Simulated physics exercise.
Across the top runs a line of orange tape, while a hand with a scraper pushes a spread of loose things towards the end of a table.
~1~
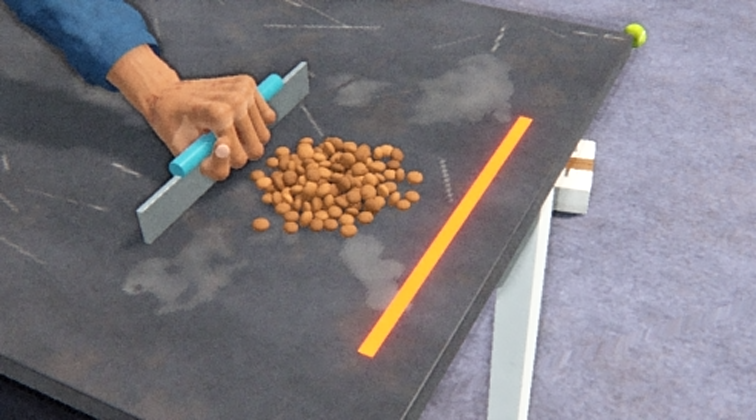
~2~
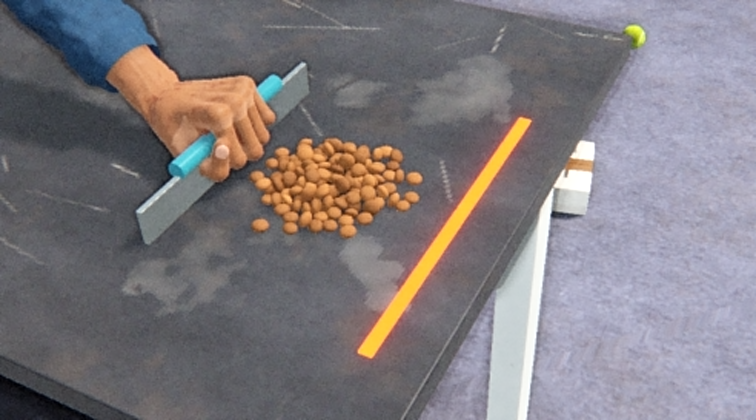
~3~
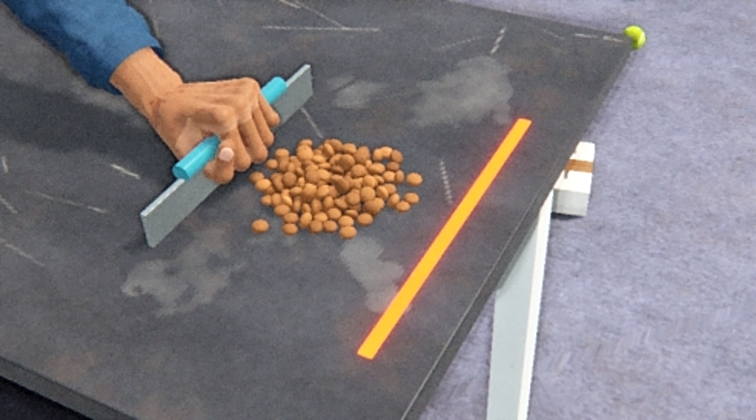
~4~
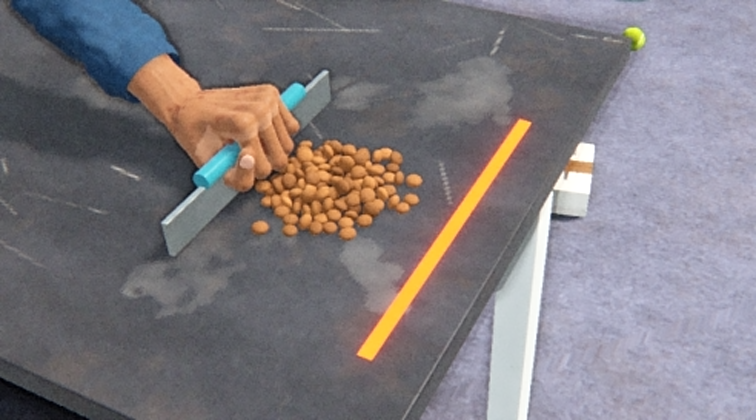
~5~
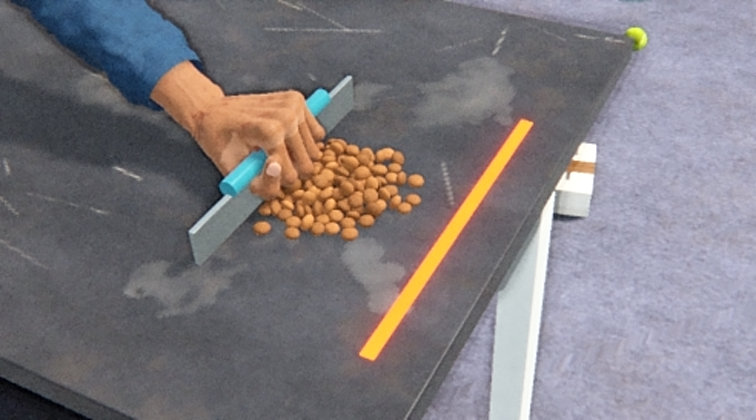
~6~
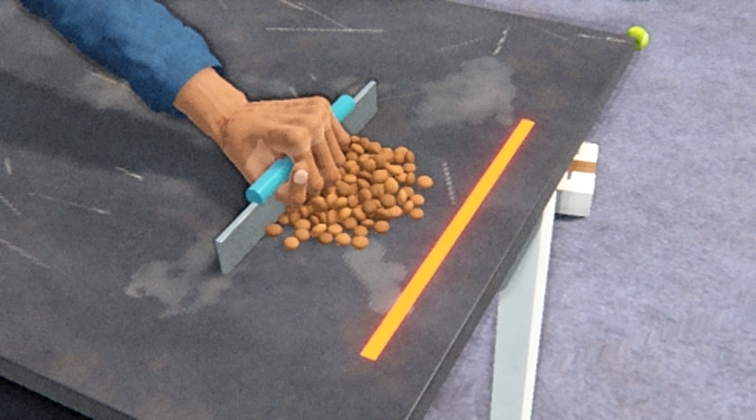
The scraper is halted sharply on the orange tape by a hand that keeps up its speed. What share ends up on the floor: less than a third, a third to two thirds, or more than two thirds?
What remains is beyond a third and beneath two thirds.
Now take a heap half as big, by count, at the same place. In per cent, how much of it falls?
Expected share: Around 30 %.
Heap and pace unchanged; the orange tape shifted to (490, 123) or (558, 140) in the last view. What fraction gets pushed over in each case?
Roughly 10 and 100 percent, in that order.
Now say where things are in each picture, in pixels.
In the first frame, scraper at (157, 213), at rest; orange tape at (520, 128), about a palm's width from the edge; edge at (510, 242); the heap at (320, 182), bits of dog kibble.
In the second frame, scraper at (156, 214), at rest.
In the third frame, scraper at (161, 217); the heap at (319, 184).
In the fourth frame, scraper at (181, 225).
In the fifth frame, scraper at (208, 234); the heap at (325, 186), about a quarter pushed along.
In the sixth frame, scraper at (234, 242); orange tape at (522, 131); edge at (513, 245); the heap at (351, 192), nearly all pushed along.
Soon after the last picture, scraper still moving, near (384, 175); heap all on the table, its front near (482, 231).
A little later, scraper stopped at the orange tape; heap about a quarter over the edge.
Later still, scraper stopped at the orange tape; heap about half over the edge.
At rest, scraper stopped at the orange tape; heap about half over the edge.
